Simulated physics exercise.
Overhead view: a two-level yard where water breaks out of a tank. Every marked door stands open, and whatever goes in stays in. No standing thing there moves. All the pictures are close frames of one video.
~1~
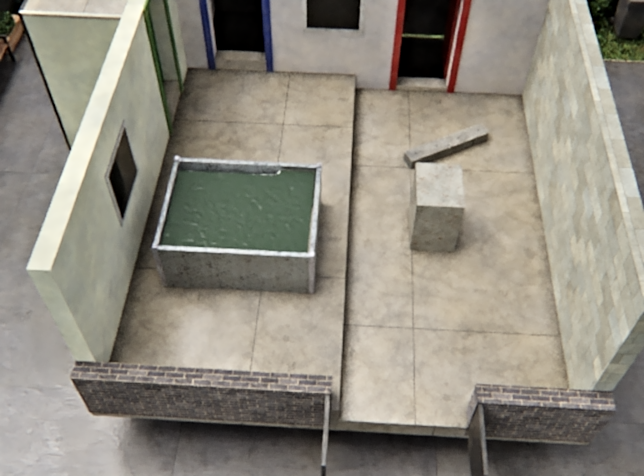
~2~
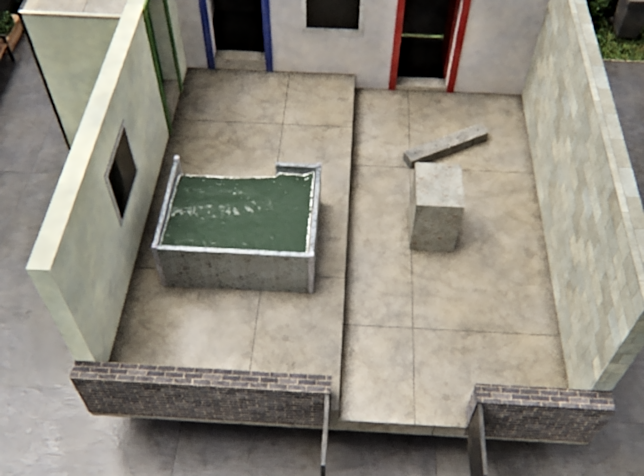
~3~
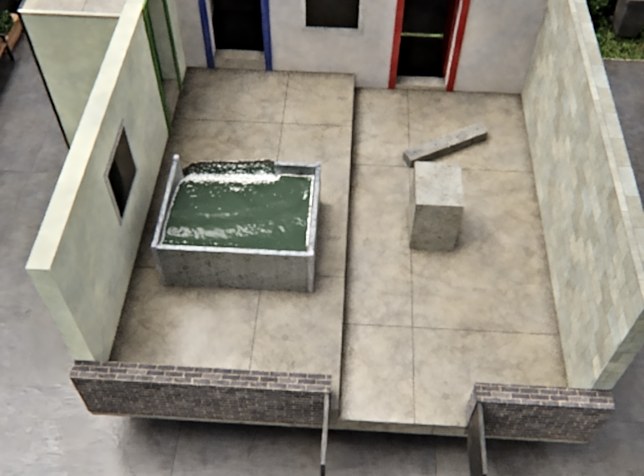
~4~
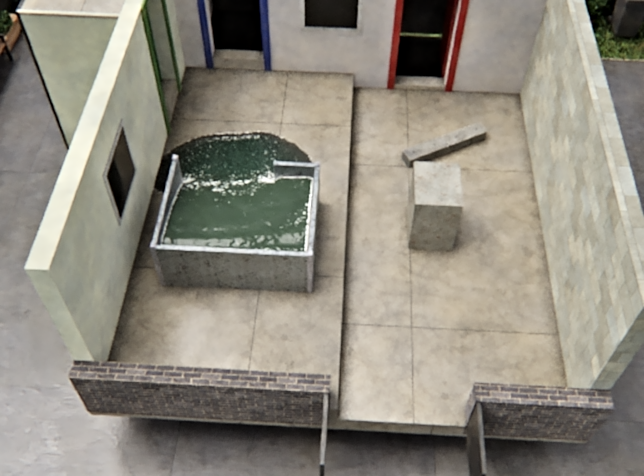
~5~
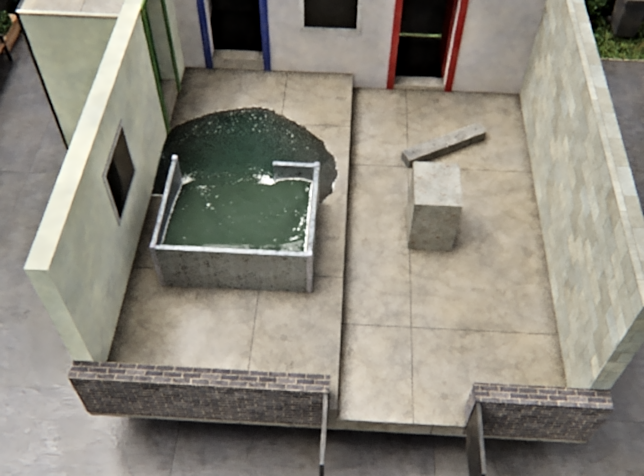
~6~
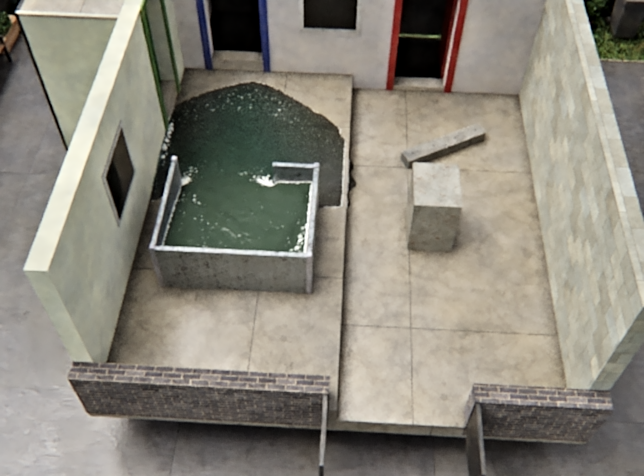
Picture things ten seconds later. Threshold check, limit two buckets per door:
My prediction: The red door will let through over two buckets; the blue door will let through over two buckets; the green door will let through no more than two buckets.
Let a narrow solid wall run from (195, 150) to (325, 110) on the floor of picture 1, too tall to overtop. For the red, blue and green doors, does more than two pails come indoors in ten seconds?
Going door by door, the red one beats the mark, the blue one doesn't reach the mark and the green one doesn't reach the mark.
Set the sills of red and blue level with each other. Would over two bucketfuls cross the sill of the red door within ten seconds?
With the sills exchanged, the red door falls below the cutoff.
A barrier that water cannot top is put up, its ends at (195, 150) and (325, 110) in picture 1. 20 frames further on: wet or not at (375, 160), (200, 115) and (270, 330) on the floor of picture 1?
Submerged, submerged, untouched.
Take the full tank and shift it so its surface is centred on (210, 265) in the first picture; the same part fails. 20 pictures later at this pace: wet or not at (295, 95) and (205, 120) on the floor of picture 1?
The first spot is swamped and the second is swamped.
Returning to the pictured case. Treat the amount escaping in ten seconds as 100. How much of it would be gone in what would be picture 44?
Around 50 percent.
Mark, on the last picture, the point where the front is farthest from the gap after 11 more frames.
I'd say near (471, 96).
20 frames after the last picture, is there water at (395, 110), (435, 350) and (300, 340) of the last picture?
Taking them as listed, they are waterlogged, spared and spared.
A moment on, water covers 30 % of the floor; the red door not reached, the blue door over two buckets in, the green door wet at the sill, nothing in.
Next, water covers 30 % of the floor; the red door wet at the sill, nothing in, the blue door far over two buckets in, the green door wet at the sill, nothing in.
Then, water covers 45 % of the floor; the red door under two buckets in, the blue door far over two buckets in, the green door under two buckets in.
Later, water covers 75 % of the floor; the red door under two buckets in, the blue door far over two buckets in, the green door under two buckets in.
In the end, water covers 95 % of the floor; the red door over two buckets in, the blue door far over two buckets in, the green door under two buckets in.
